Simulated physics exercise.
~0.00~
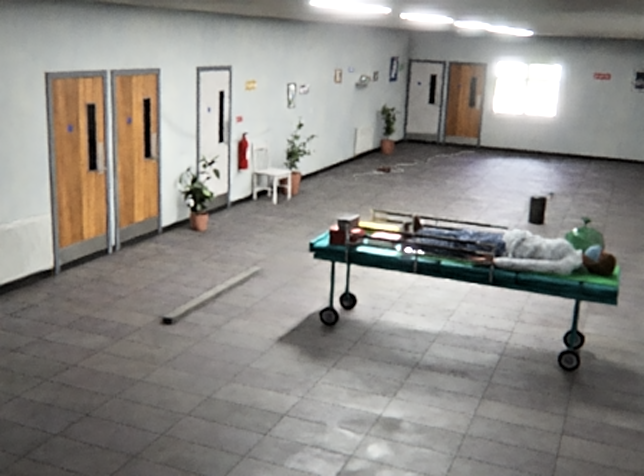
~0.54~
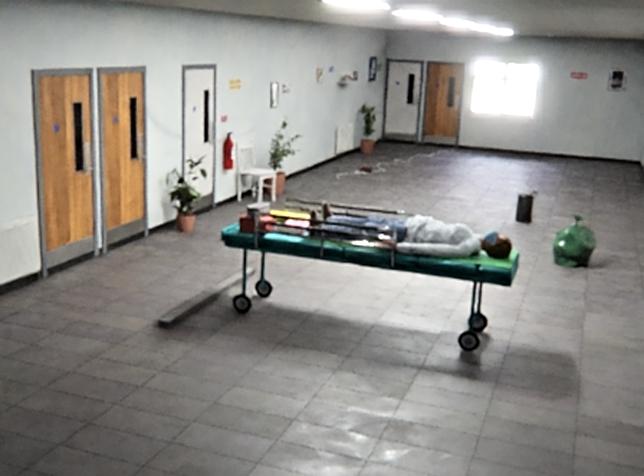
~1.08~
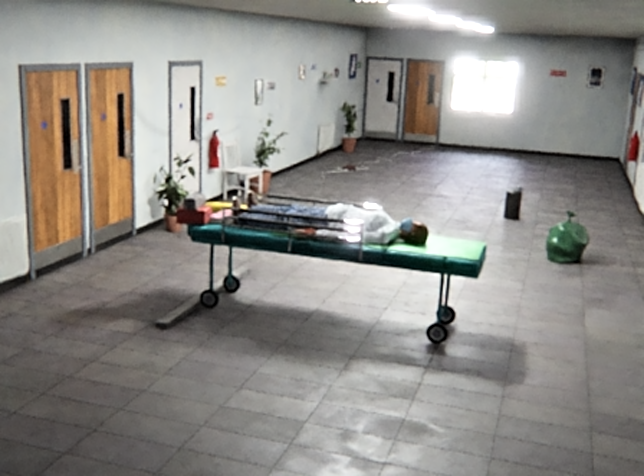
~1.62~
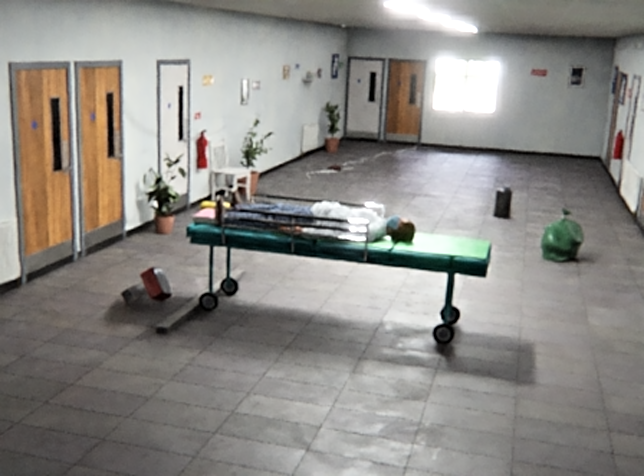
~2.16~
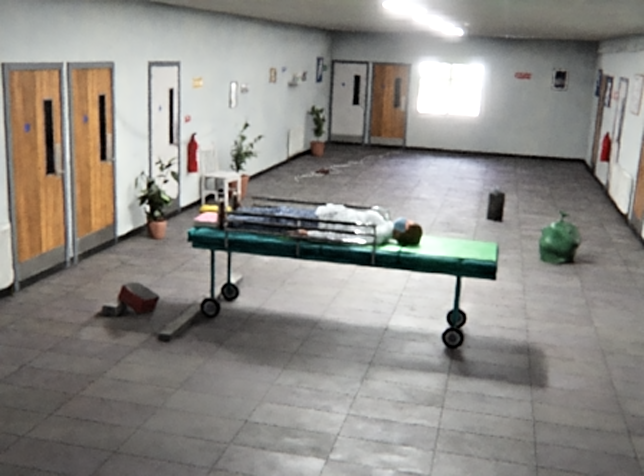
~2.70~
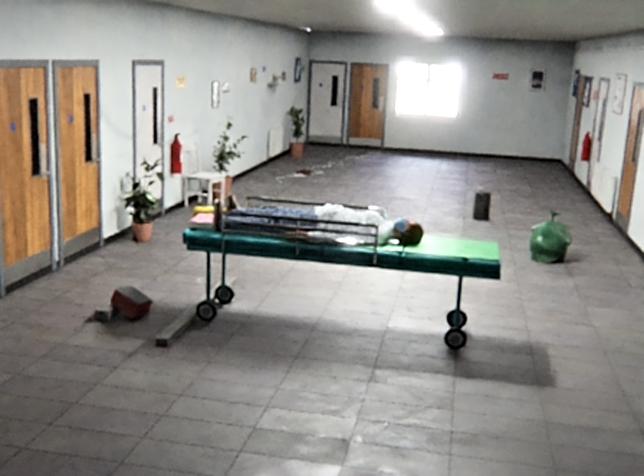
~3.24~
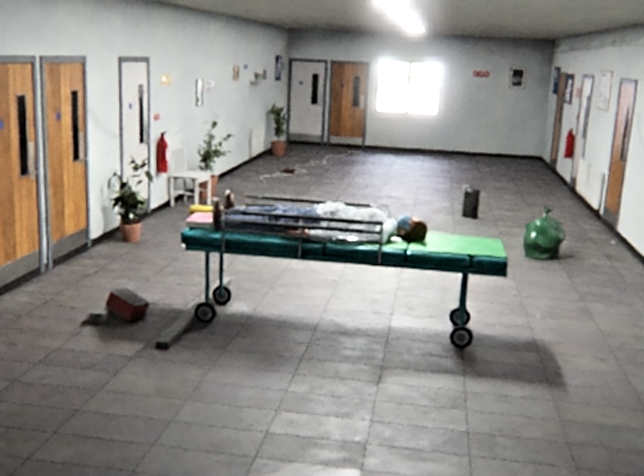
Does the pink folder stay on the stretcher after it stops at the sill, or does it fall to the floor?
The pink folder stays on the stretcher, still resting near the left end once everything has settled.
The clip opens on a green wheeled stretcher rolling leftward across a tiled hall, carrying a person lying flat with their head to the right and several loose items by their feet. It reaches a low sill lying across the floor and stops abruptly. The person slides toward the left end, leaving a stretch of bare green mattress behind their head. A red case and a grey box go over the left end and tumble to the floor beyond the sill. As the view drifts, the stretcher stands still with the person, pink folder and yellow bottle still aboard.
